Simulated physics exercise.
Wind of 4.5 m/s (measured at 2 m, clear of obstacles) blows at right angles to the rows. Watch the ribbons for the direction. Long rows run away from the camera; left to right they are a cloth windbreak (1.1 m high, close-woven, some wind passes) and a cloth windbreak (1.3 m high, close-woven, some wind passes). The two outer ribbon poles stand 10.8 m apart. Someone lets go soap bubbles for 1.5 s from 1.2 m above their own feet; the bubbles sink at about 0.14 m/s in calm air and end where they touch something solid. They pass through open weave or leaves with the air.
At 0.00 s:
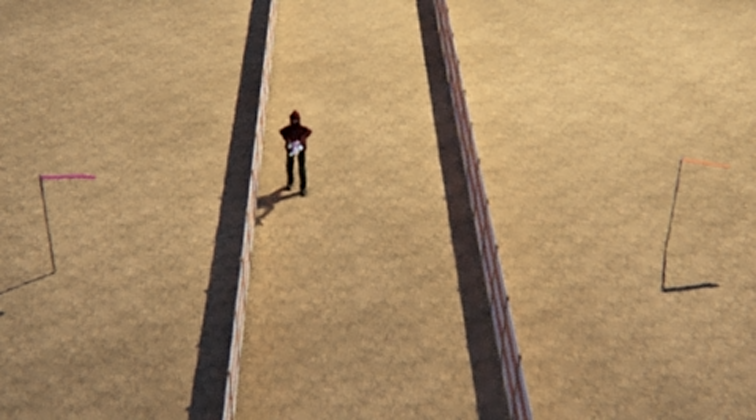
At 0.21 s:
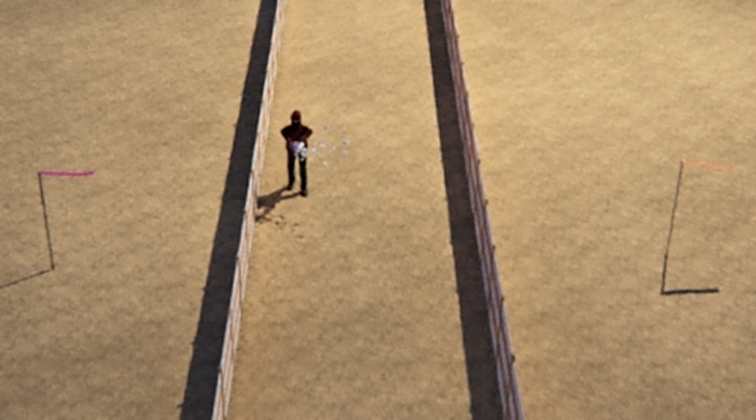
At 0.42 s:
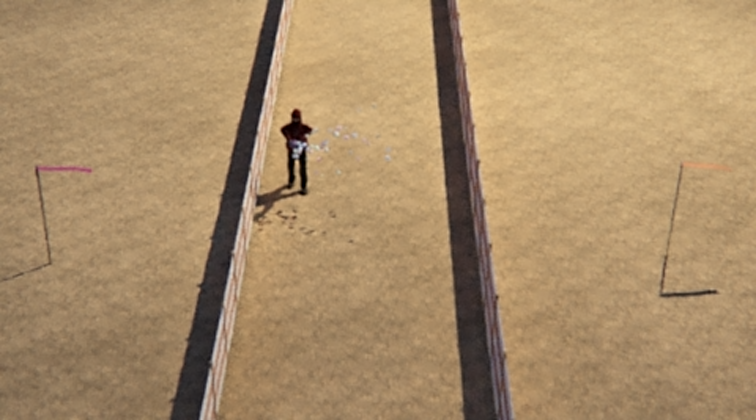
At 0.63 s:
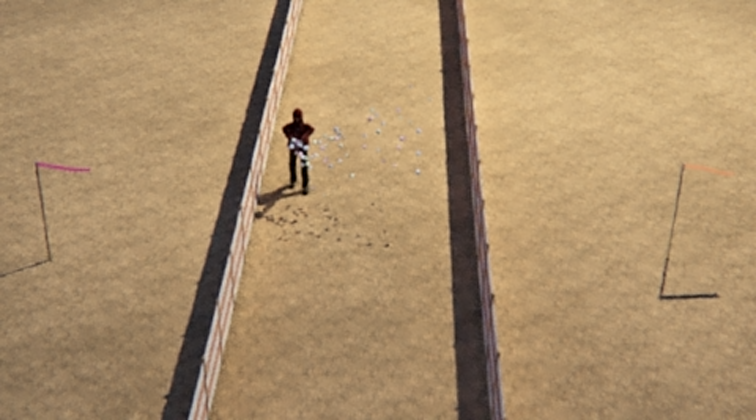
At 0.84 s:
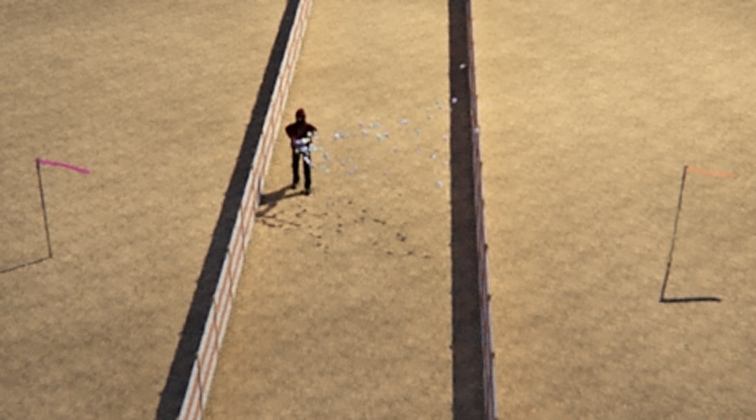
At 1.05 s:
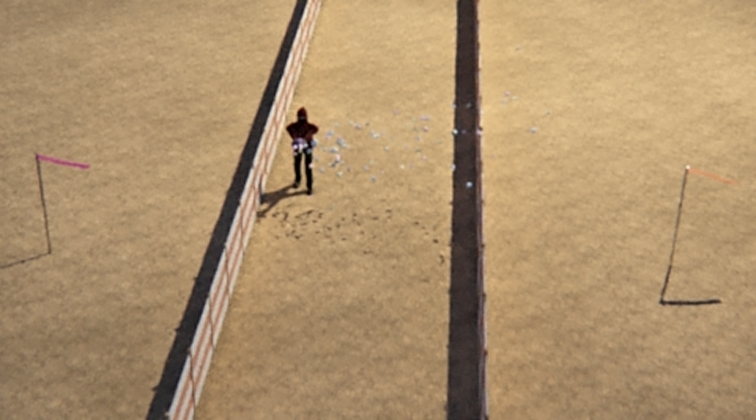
Soap bubbles appear beside a person in dark red standing between two long cloth windbreaks, near the left one. They drift rightward in a widening, scattered trail, and some pass across the right windbreak while the person stays in place and ribbons on the outer poles stream right.
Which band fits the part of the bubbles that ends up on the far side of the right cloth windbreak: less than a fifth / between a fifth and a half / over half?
The share that finishes beyond it is above half.
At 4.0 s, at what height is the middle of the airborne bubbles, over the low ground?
Roughly 1.2 m up.
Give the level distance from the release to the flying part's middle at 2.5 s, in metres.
About 4.0 m.
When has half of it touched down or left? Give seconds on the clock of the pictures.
At about 8.5 s.
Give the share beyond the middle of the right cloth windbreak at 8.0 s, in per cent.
Some 90 per cent.
After 2.5 s, 56 % is beyond the right cloth windbreak; 1 % has touched down or left; the middle of what still flies is 1.3 m above the low ground, near (505, 153).
After 4.0 s, 80 % is beyond the right cloth windbreak; 7 % has touched down or left; the middle of what still flies is 1.2 m above the low ground, near (698, 164).
After 8.0 s, 88 % is beyond the right cloth windbreak; 42 % has touched down or left.
After 20.0 s, 88 % is beyond the right cloth windbreak; 99 % has touched down or left.
After 45.0 s, 88 % is beyond the right cloth windbreak; 100 % has touched down or left.
